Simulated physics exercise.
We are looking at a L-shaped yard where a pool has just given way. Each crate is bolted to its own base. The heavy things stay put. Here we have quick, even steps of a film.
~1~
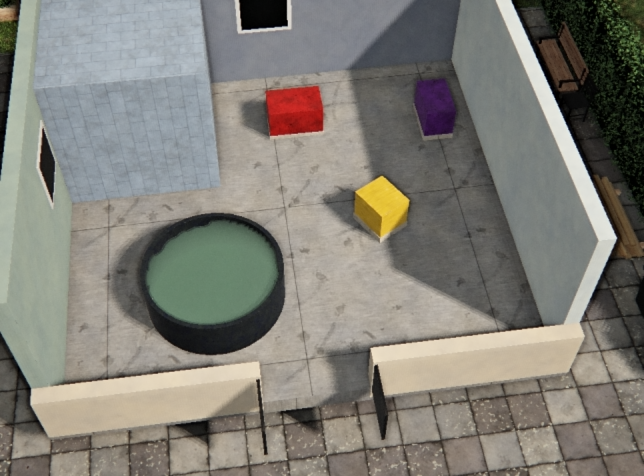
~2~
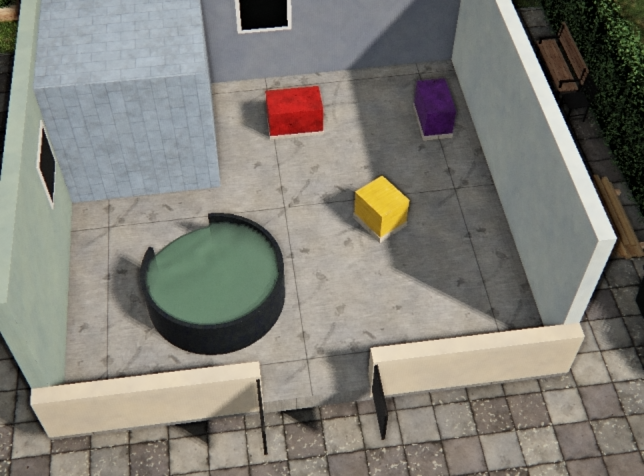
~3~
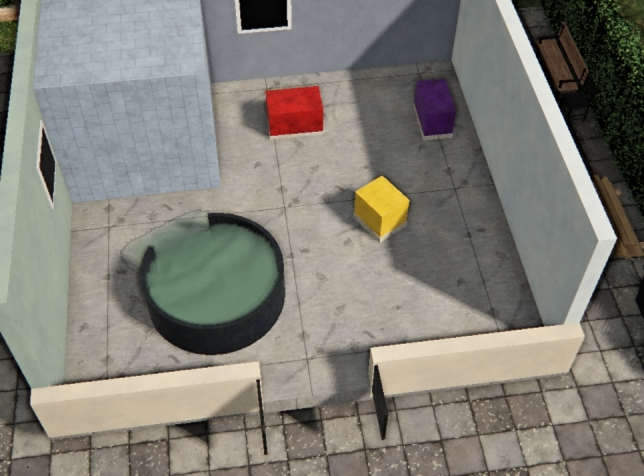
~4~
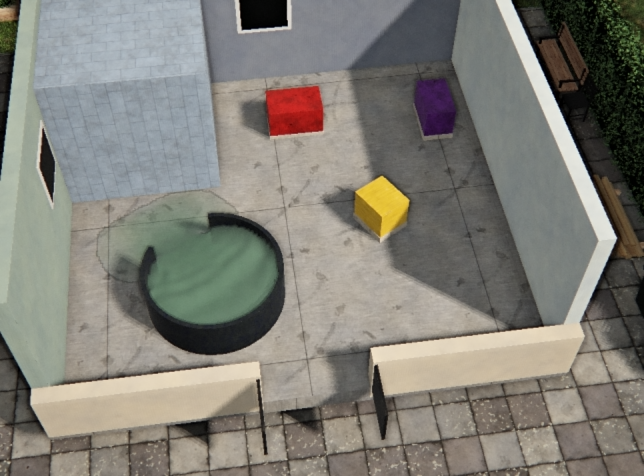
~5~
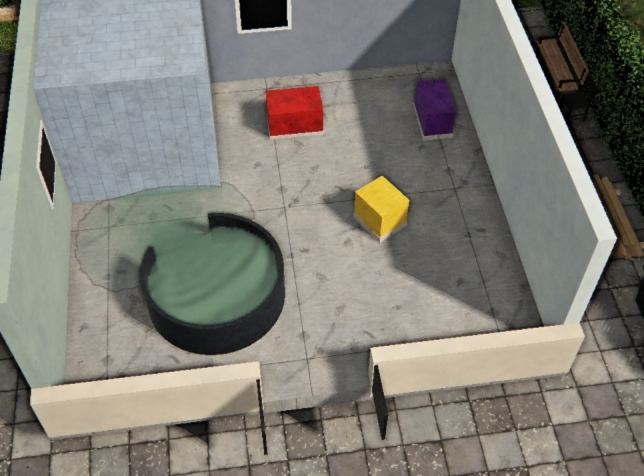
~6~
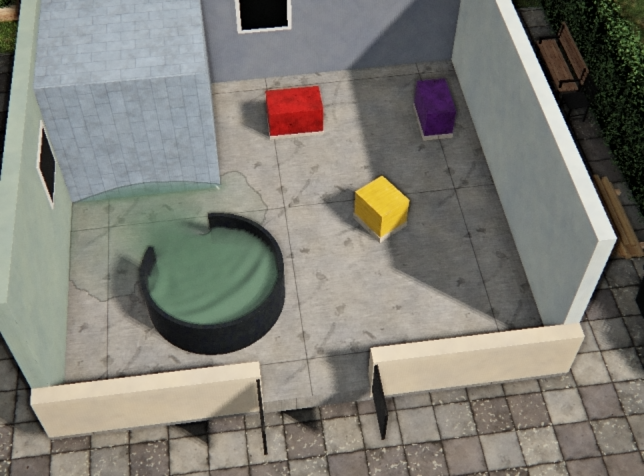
The clip opens on a walled yard with a round, dark-rimmed pool of green water standing whole near red, yellow and purple blocks. A gap appears in the pool's far side, and water pours out through it, spreading in a thin sheet across the paving toward the pale blue block and left wall.
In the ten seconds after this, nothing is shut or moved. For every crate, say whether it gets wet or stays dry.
One by one: The yellow crate is going to stay clear of the water, the red crate is going to stay clear of the water, the purple crate is going to stay clear of the water.
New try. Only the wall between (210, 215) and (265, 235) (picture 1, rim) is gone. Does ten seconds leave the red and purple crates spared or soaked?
In short: Red gets drenched; purple gets drenched.
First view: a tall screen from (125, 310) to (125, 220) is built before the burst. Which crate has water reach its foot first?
I'd go with the red crate.
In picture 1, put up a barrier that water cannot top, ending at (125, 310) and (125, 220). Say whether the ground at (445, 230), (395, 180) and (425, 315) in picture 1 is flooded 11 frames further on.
Outcome by spot, in order - unwatered, unwatered, unwatered.
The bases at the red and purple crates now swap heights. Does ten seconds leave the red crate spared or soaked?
The red crate stays clear.
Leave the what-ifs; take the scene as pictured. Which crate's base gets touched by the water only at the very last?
I'd say the purple-painted one is last.
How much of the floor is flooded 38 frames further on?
I'd put it at roughly 70 per cent.
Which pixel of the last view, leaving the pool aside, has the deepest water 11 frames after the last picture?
It should be roughly at (73, 205).
A moment on, water covers 15 % of the floor; the yellow crate not reached, the red crate not reached, the purple crate not reached.
Next, water covers 25 % of the floor; the yellow crate not reached, the red crate water round its plinth, the purple crate not reached.
Then, water covers 50 % of the floor; the yellow crate water round its plinth, the red crate water round its plinth, the purple crate water round its plinth.
Later, water covers 70 % of the floor; the yellow crate water round its plinth, the red crate water round its plinth, the purple crate water round its plinth.
In the end, water covers 85 % of the floor; the yellow crate stayed above the water, the red crate stayed above the water, the purple crate stayed above the water.
